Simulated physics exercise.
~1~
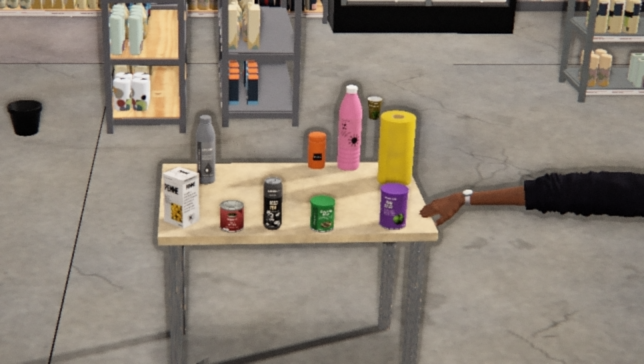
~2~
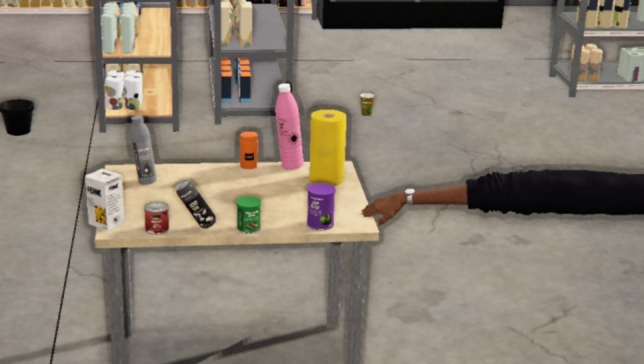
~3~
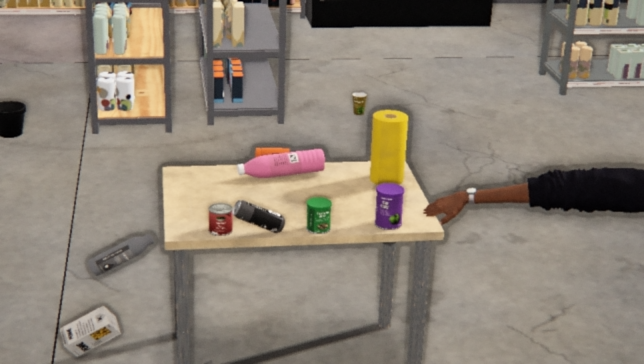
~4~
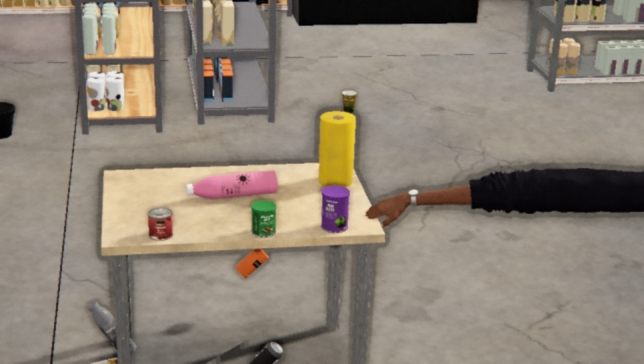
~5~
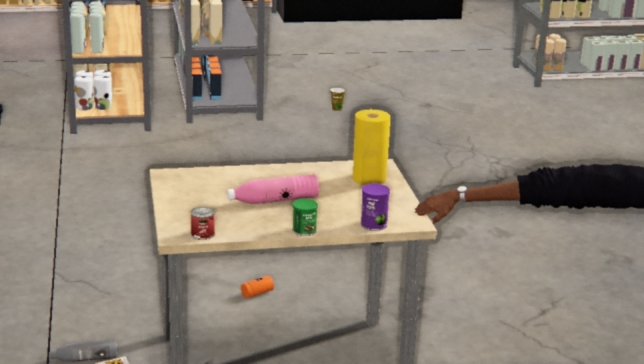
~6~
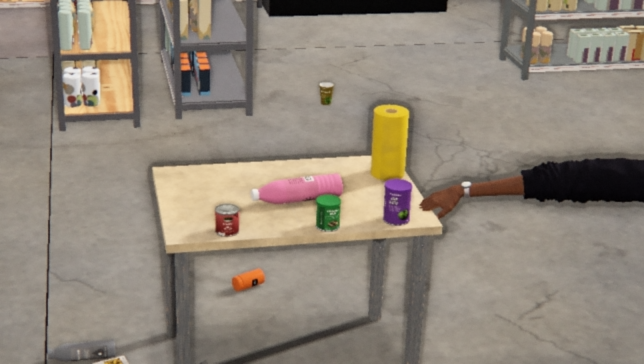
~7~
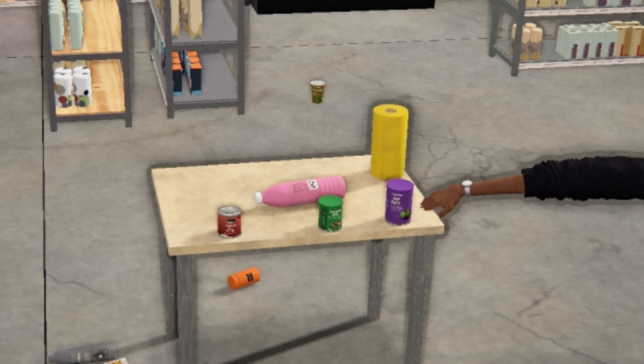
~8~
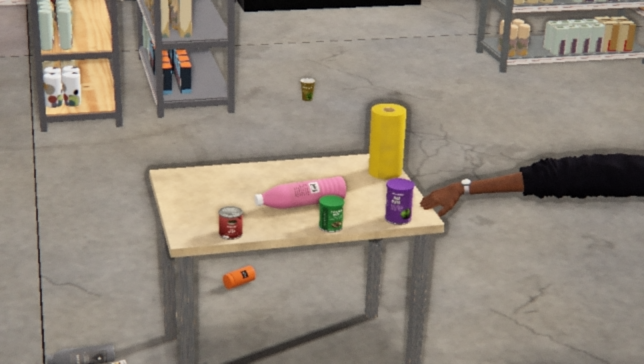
The clip shows a hand at the right edge of a light table jolting it left and right, toppling several items. The white carton, grey bottle, black can and orange jar fall off, while the pink bottle ends lying among four upright items.
